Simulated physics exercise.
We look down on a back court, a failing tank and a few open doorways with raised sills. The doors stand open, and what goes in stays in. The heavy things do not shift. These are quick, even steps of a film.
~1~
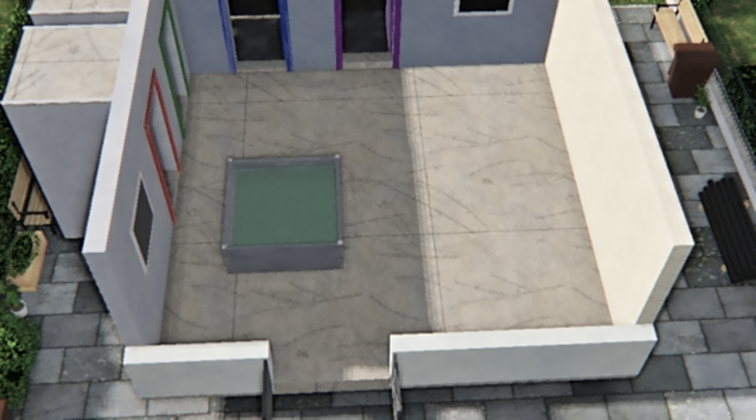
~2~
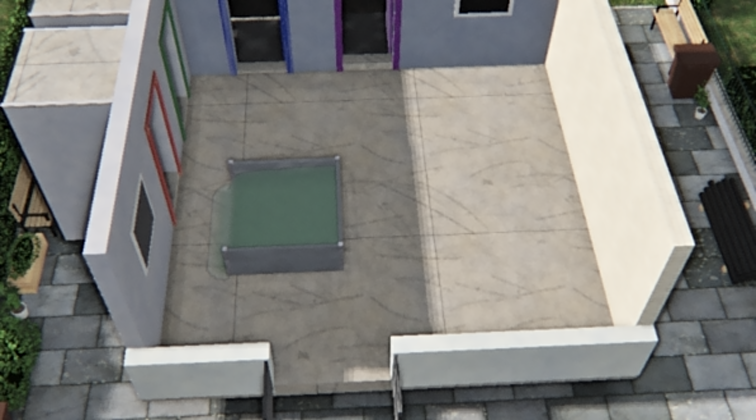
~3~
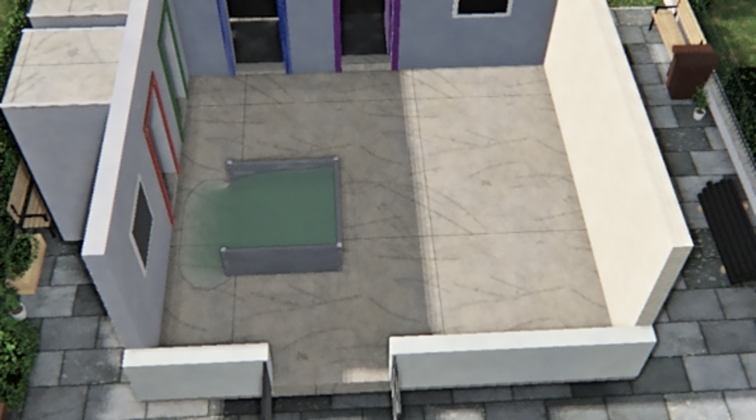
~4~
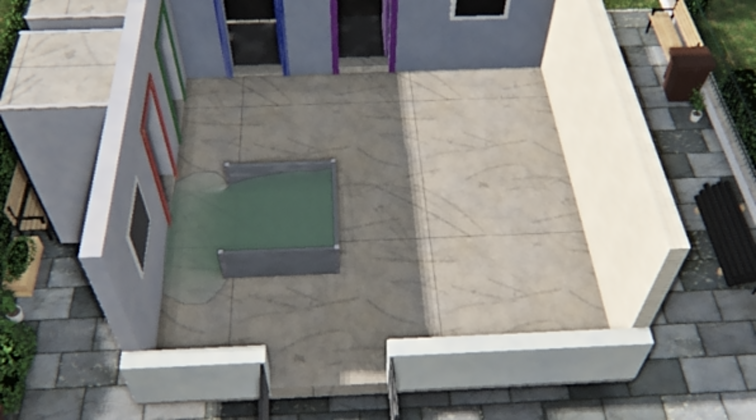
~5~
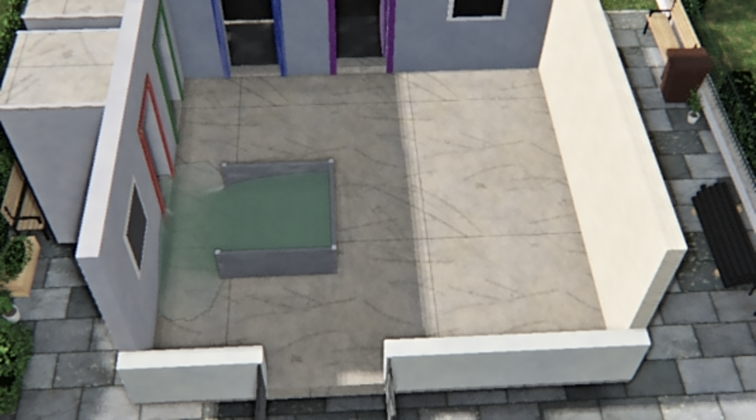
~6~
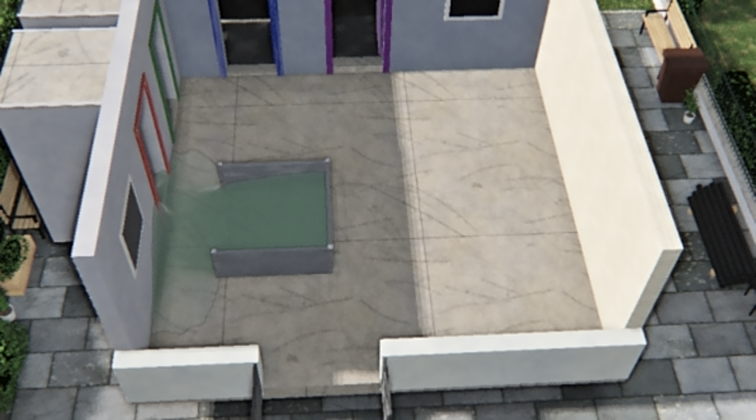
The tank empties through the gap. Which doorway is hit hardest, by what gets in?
The red doorway takes the most.
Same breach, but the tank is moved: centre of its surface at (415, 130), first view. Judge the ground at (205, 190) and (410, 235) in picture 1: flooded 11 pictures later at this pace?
One after the other: Awash, free of water.
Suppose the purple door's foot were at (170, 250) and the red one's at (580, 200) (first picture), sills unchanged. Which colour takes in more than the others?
The one in purple.
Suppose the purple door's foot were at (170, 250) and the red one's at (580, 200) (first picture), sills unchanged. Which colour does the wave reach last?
It is the red one.
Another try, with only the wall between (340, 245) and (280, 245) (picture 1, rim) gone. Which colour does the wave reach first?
First comes the door marked red.
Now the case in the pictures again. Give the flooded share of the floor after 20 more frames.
Roughly 40 per cent.
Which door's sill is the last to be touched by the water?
It is the purple-painted one.
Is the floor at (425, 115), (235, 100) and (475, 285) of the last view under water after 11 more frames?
As listed: Free of water, covered, not flooded.
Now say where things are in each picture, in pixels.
In the first frame, still water in the water tank at (284, 204).
In the second frame, the front is at (226, 276), out from the gap at (233, 221).
In the third frame, water pours out at (232, 224) and has run to (196, 282).
In the fourth frame, the front is at (168, 288), out from the gap at (230, 227).
In the fifth frame, water pours out at (227, 227) and has run to (159, 310).
In the sixth frame, the front is at (152, 327), out from the gap at (223, 226).
A moment on, water covers 10 % of the floor; purple door not reached, green door wet at the sill, nothing in, red door some in, blue door not reached.
Next, water covers 20 % of the floor; purple door not reached, green door wet at the sill, nothing in, red door a lot in, blue door not reached.
Then, water covers 40 % of the floor; purple door wet at the sill, nothing in, green door wet at the sill, nothing in, red door a lot in, blue door some in.
Later, water covers 75 % of the floor; purple door wet at the sill, nothing in, green door wet at the sill, nothing in, red door a lot in, blue door some in.
In the end, water covers 90 % of the floor; purple door wet at the sill, nothing in, green door wet at the sill, nothing in, red door a lot in, blue door some in; the red door has let in the most.
